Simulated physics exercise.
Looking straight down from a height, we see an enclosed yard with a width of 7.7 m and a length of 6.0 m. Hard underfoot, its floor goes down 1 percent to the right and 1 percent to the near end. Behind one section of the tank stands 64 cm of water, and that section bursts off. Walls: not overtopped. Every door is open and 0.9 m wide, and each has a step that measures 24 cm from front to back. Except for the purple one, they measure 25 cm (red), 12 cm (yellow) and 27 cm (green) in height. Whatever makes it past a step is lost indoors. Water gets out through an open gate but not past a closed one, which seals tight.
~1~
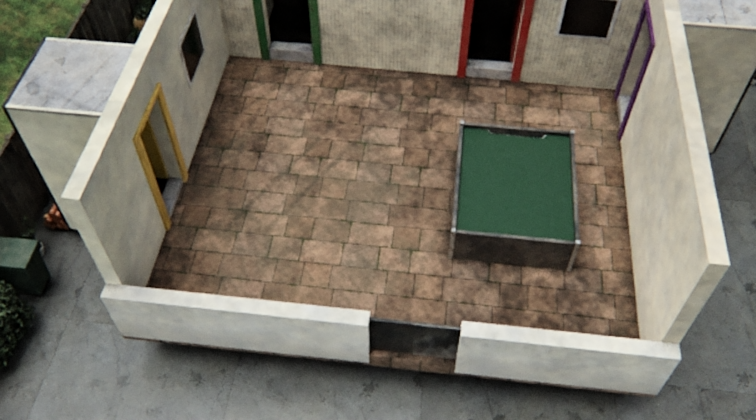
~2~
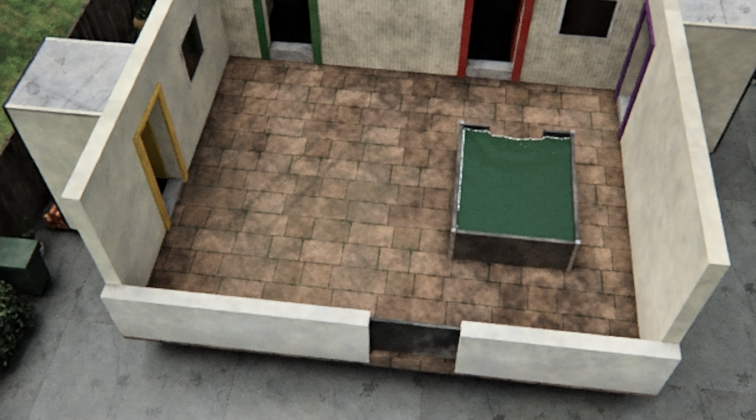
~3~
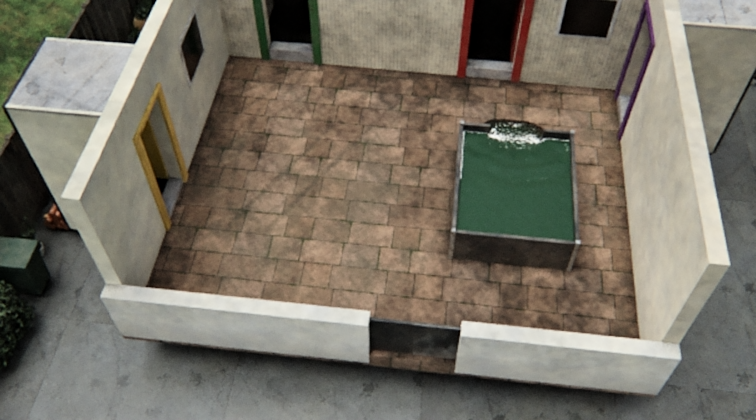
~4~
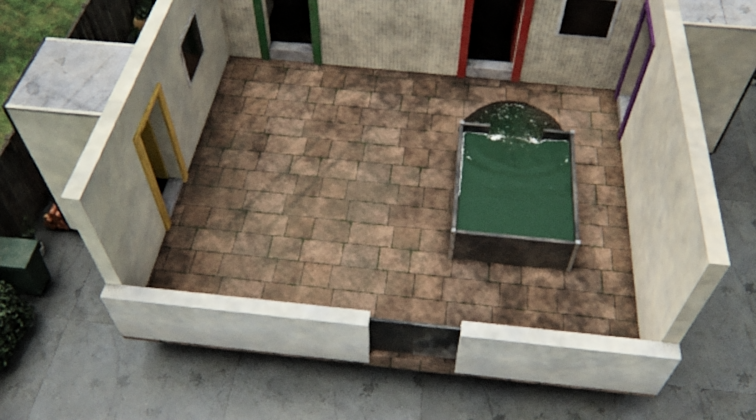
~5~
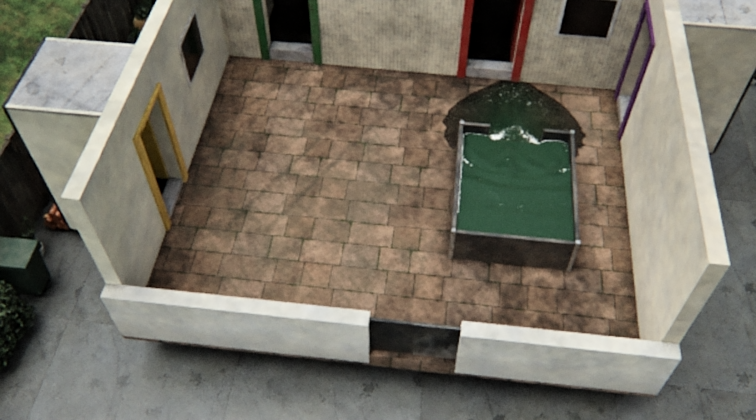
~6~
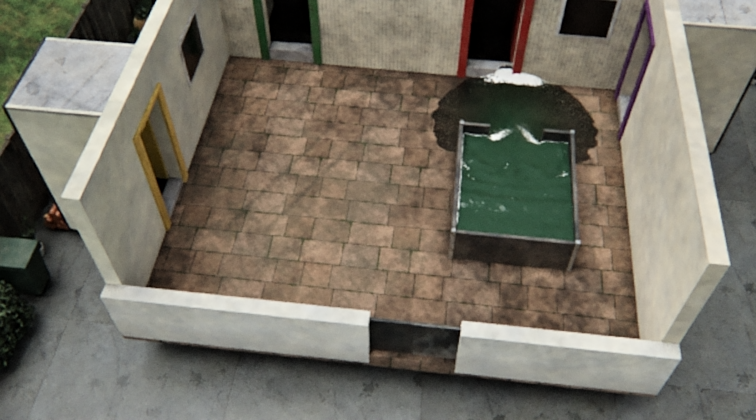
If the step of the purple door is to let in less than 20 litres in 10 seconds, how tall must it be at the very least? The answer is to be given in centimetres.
At the very least, close to 23 cm.
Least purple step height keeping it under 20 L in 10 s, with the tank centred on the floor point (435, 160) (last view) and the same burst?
With that change, some 20 centimetres.
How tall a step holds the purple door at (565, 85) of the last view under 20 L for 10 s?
It needs roughly 22 cm.
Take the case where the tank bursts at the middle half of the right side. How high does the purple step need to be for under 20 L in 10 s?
A height of around 13.5 cm.
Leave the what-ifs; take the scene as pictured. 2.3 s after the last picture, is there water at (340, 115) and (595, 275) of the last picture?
Note: Point one reached; point two not yet reached.
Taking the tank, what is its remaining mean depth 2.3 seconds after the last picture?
I'd put it at some 35 centimetres on average.
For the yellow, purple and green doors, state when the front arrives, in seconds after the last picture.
Yellow: 4.0 s; purple: 0.5 s; green: 1.6 s.
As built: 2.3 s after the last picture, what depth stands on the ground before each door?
In cm - red: 23, yellow: 0, purple: 24, green: 3.
Then, 0.7 s after the last picture water covers 15 % of the floor, deepest (36 cm) near (516, 150); 2 cm at the purple door, 0 litres in over its 16 cm step.
Then, 2.3 s after the last picture water covers 35 % of the floor, deepest (30 cm) near (610, 91); 24 cm at the purple door, 41 litres in over its 16 cm step.
Then, 9.3 s after the last picture water covers 95 % of the floor, deepest (15 cm) near (635, 370); 11 cm at the purple door, 90 litres in over its 16 cm step.
At the purple door as built, the water peaked near 24 cm, 2.1 s after the last picture.
Run again over the same 10 s with other heights there, 33 litres in over 21 cm, 5 litres over 28.5 cm. The limit of 20 litres is kept from about 23 cm up.
